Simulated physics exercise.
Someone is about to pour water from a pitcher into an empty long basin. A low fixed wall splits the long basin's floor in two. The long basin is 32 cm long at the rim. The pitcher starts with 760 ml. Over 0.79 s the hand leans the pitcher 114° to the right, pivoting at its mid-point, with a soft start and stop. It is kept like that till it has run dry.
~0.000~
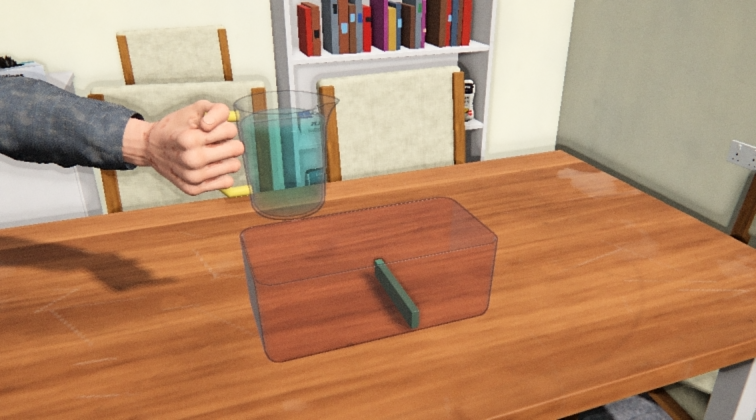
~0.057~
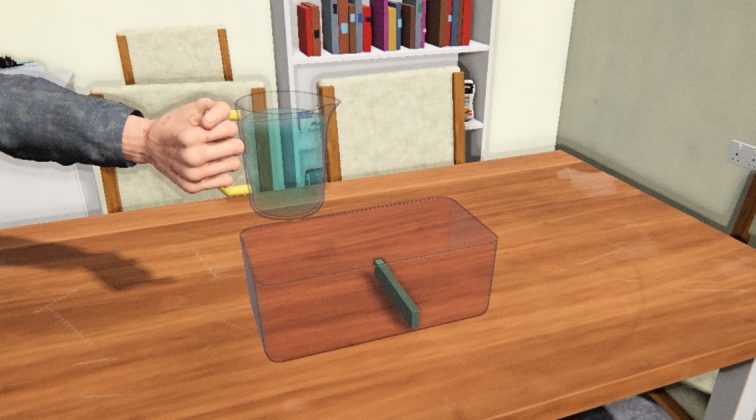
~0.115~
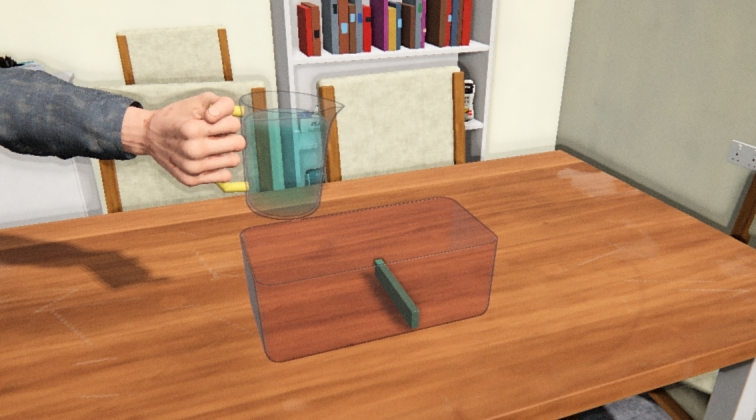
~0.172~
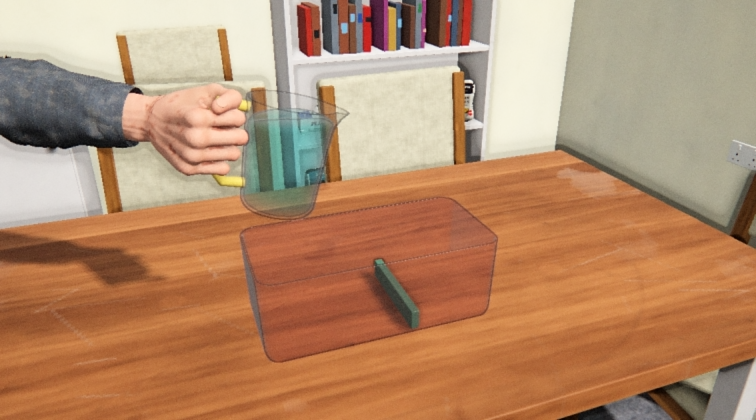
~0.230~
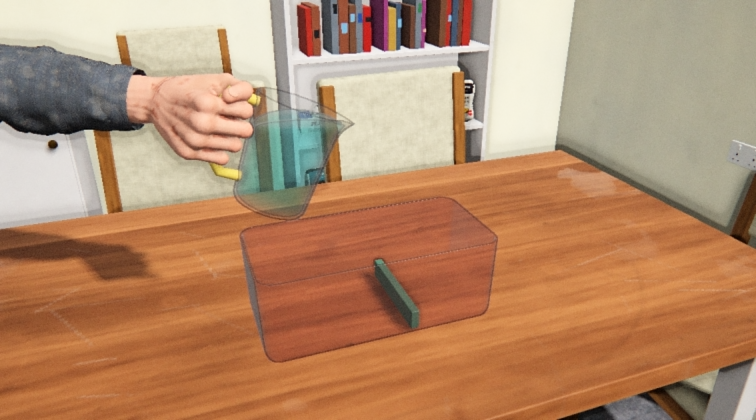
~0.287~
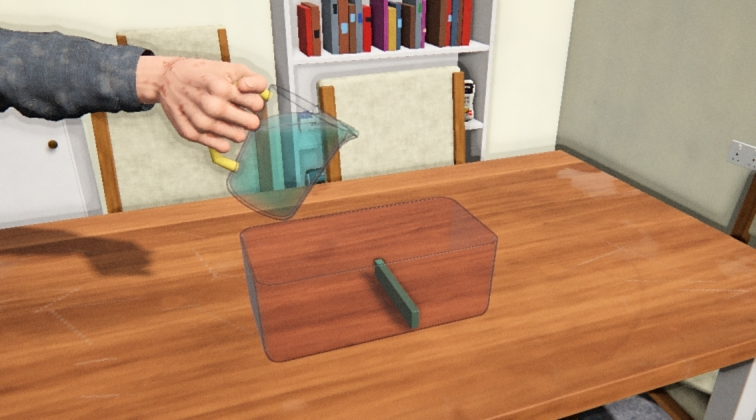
A hand gripping the yellow handle of a clear pitcher of bluish water slowly leaned it to the right above a long, see-through basin on a wooden table, the tilt growing steadily steeper.
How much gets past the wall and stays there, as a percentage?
The far part has some 36 per cent.
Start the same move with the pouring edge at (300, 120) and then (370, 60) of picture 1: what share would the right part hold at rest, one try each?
First 15, then 65 per cent.
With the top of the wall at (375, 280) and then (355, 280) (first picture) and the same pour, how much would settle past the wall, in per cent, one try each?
In turn about 70 and 95 per cent.
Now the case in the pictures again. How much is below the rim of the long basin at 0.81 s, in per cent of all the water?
Near 82 in a hundred.
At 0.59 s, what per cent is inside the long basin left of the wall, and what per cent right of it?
Some 7 per cent left and 16 right.
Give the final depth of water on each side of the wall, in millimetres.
Left about 16 mm, right about 16 mm.
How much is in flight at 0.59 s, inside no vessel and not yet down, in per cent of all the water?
Some 22 per cent.
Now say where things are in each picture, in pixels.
The first frame shows tilt 0°; pouring edge (339, 98); surface from (239, 122) to (324, 113); the long basin's rim runs from (247, 257) to (474, 218); the wall's top is at (395, 285).
The second frame shows tilt 1°; pouring edge (340, 100); surface from (240, 122) to (324, 114).
The third frame shows tilt 6°; pouring edge (344, 104); surface from (243, 119) to (326, 115).
The fourth frame shows tilt 13°; pouring edge (349, 111); surface from (247, 121) to (333, 117).
The fifth frame shows tilt 22°; pouring edge (354, 122); surface from (248, 132) to (343, 119).
The sixth frame shows tilt 33°; pouring edge (358, 135); surface from (242, 151) to (350, 128); 1 per cent is over the edge.
After 0.59 s the tilt is 97° and 56 per cent is still to pour, 7 is left of the wall and 16 right of it.
After 0.81 s the tilt is 114° and 9 per cent is still to pour, 51 is left of the wall and 30 right of it.
After 1.04 s the tilt is 114° and 0 per cent is still to pour, 64 is left of the wall and 32 right of it.
After 1.29 s the tilt is 114° and 0 per cent is still to pour, 64 is left of the wall and 33 right of it.
In the end 61 per cent lies left of the wall, 36 right of it and 3 outside.
